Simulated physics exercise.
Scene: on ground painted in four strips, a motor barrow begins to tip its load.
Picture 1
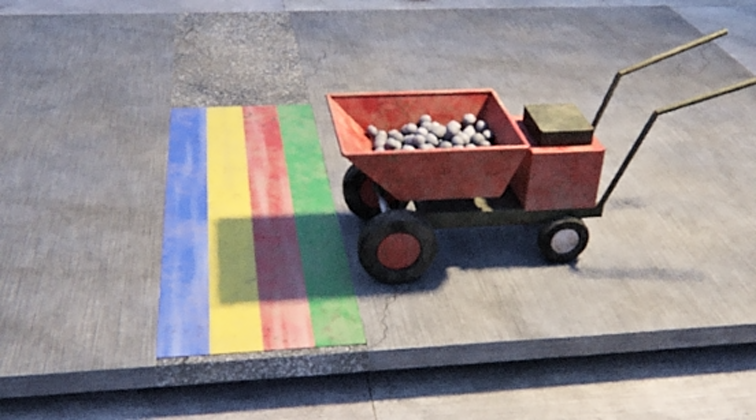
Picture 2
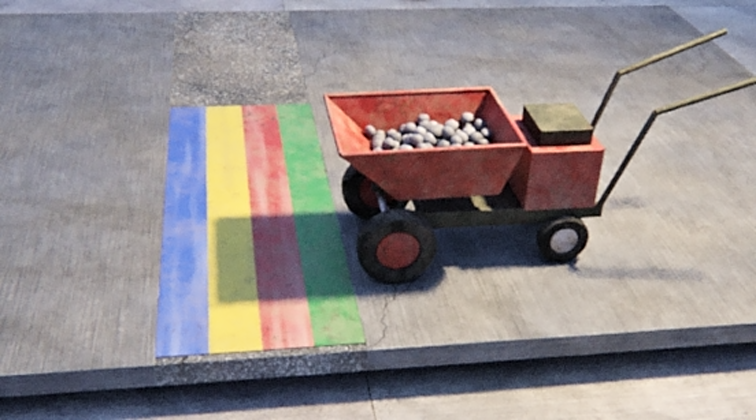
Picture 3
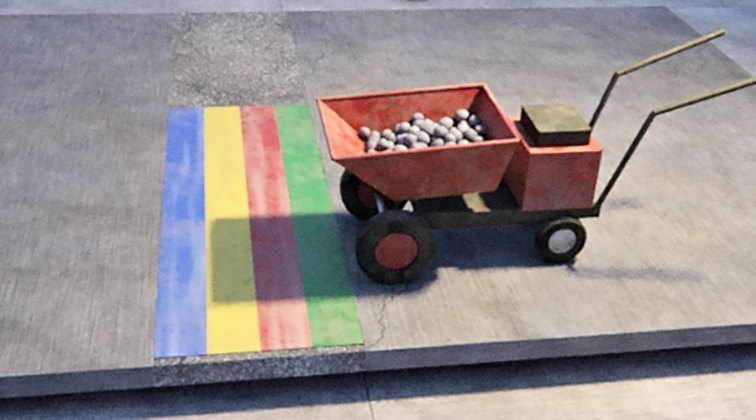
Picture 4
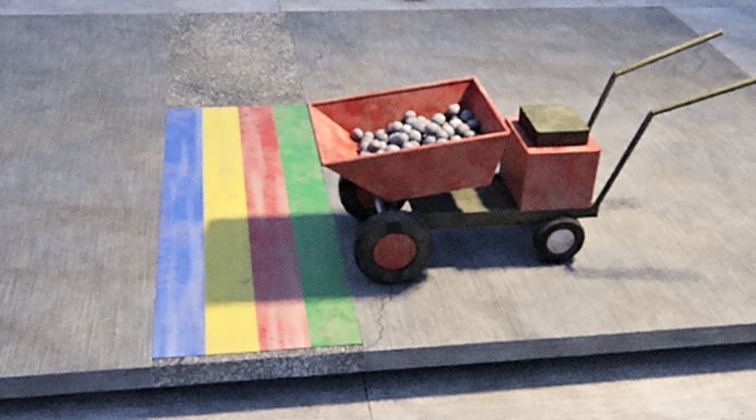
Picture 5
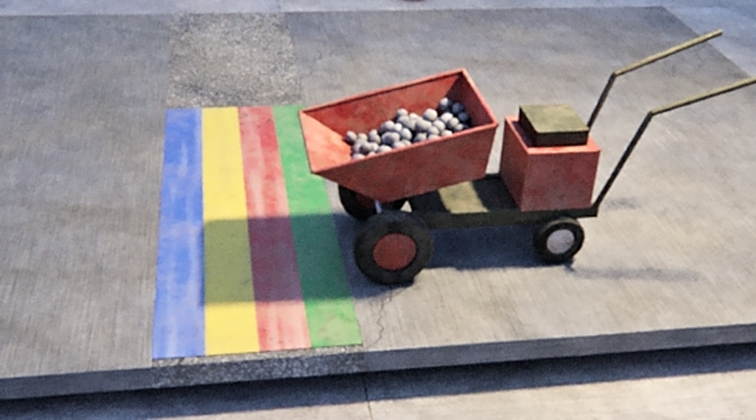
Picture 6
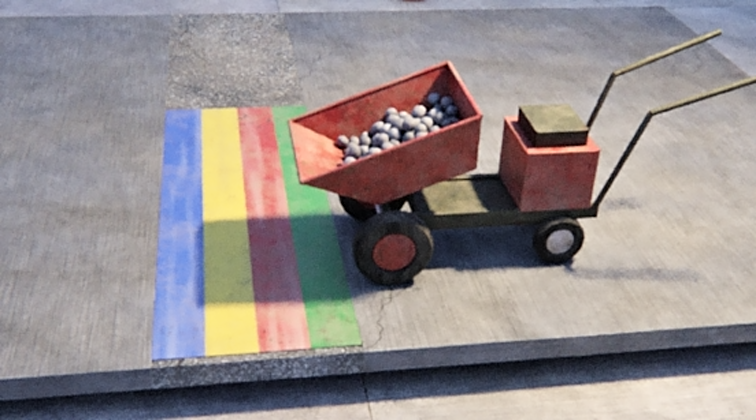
A red motor barrow's skip of grey cobbles gradually tilts left beside four painted strips.
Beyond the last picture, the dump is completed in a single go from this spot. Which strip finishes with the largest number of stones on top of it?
The yellow strip.
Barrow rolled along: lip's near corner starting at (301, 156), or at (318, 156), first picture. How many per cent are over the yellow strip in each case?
Some 20 in a hundred, then some 30 in a hundred.
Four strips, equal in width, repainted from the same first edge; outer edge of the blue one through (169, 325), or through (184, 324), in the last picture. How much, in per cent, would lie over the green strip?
Shares: About 0 per cent; about 0 per cent.
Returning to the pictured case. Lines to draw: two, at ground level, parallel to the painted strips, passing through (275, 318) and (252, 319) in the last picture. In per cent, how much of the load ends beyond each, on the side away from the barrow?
In order: 90 per cent, then 70 per cent.
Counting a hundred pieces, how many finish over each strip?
I'd put the green strip near 0, the red strip near 10, the yellow strip near 35 and the blue strip near 25.
Shortly afterwards, skip tipped steeply; the whole lot in the skip.
Next, skip tipped right over; the bulk in the skip; a little over the red strip; near a quarter over the yellow strip.
Some moments later, skip tipped right over; near a quarter in the skip; a little over the red strip; near a third over the yellow strip; near a quarter over the blue strip; a little off the paint.
In the end, skip tipped right over; a little in the skip; none at all over the green strip; a little over the red strip; near a third over the yellow strip; near a quarter over the blue strip; a little off the paint.
